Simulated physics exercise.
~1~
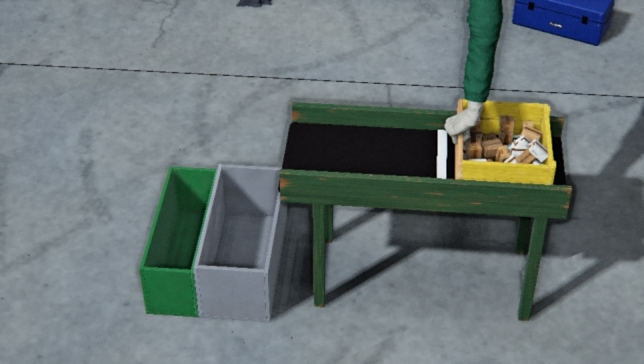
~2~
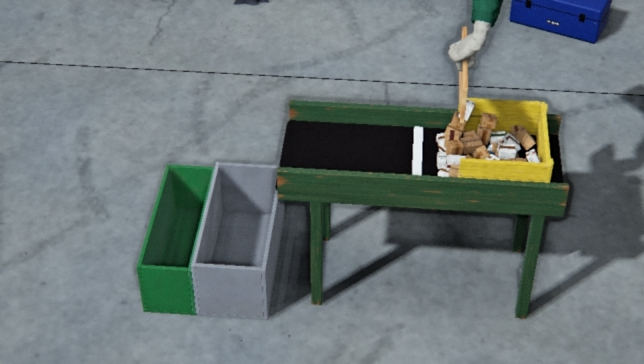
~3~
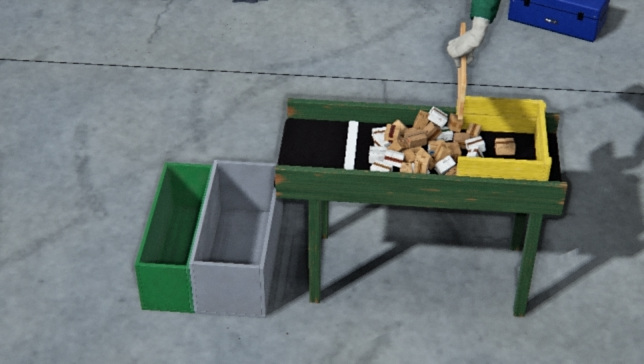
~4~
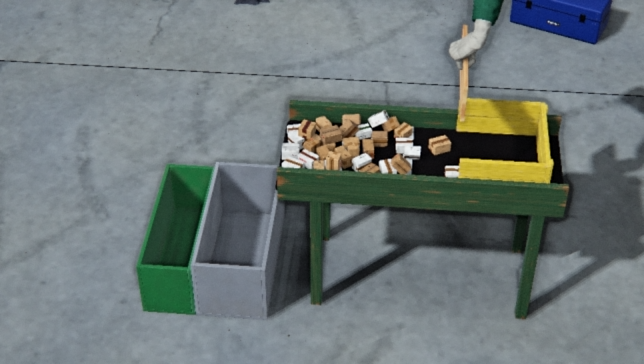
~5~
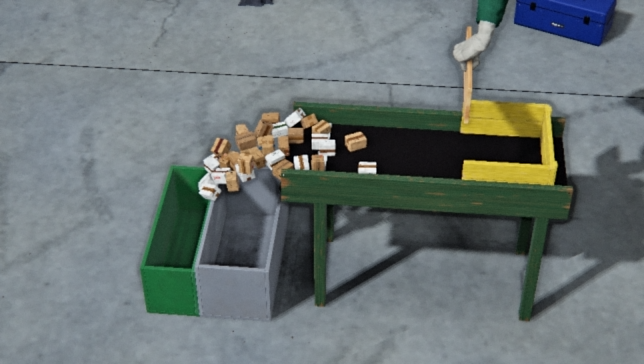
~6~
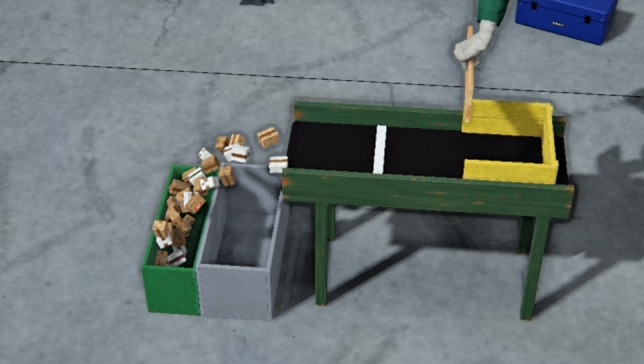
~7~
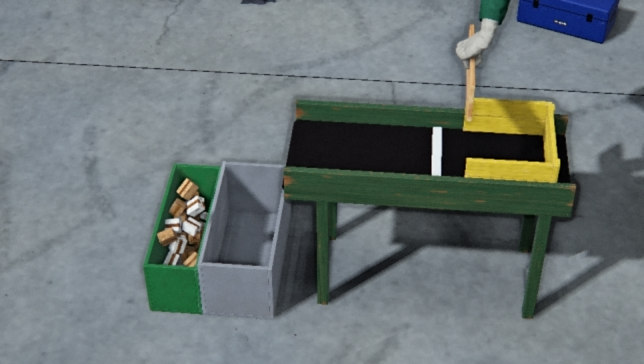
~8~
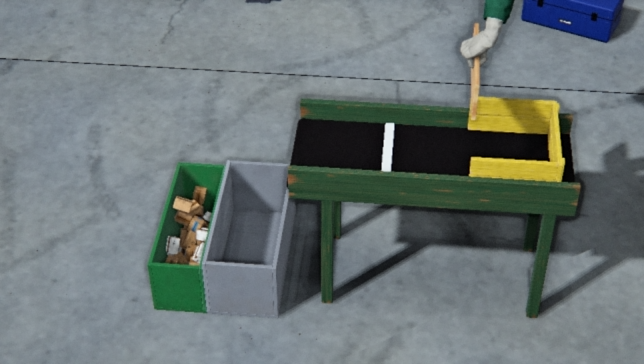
Small brown and white parcels ride the belt left and fall into the green tub.
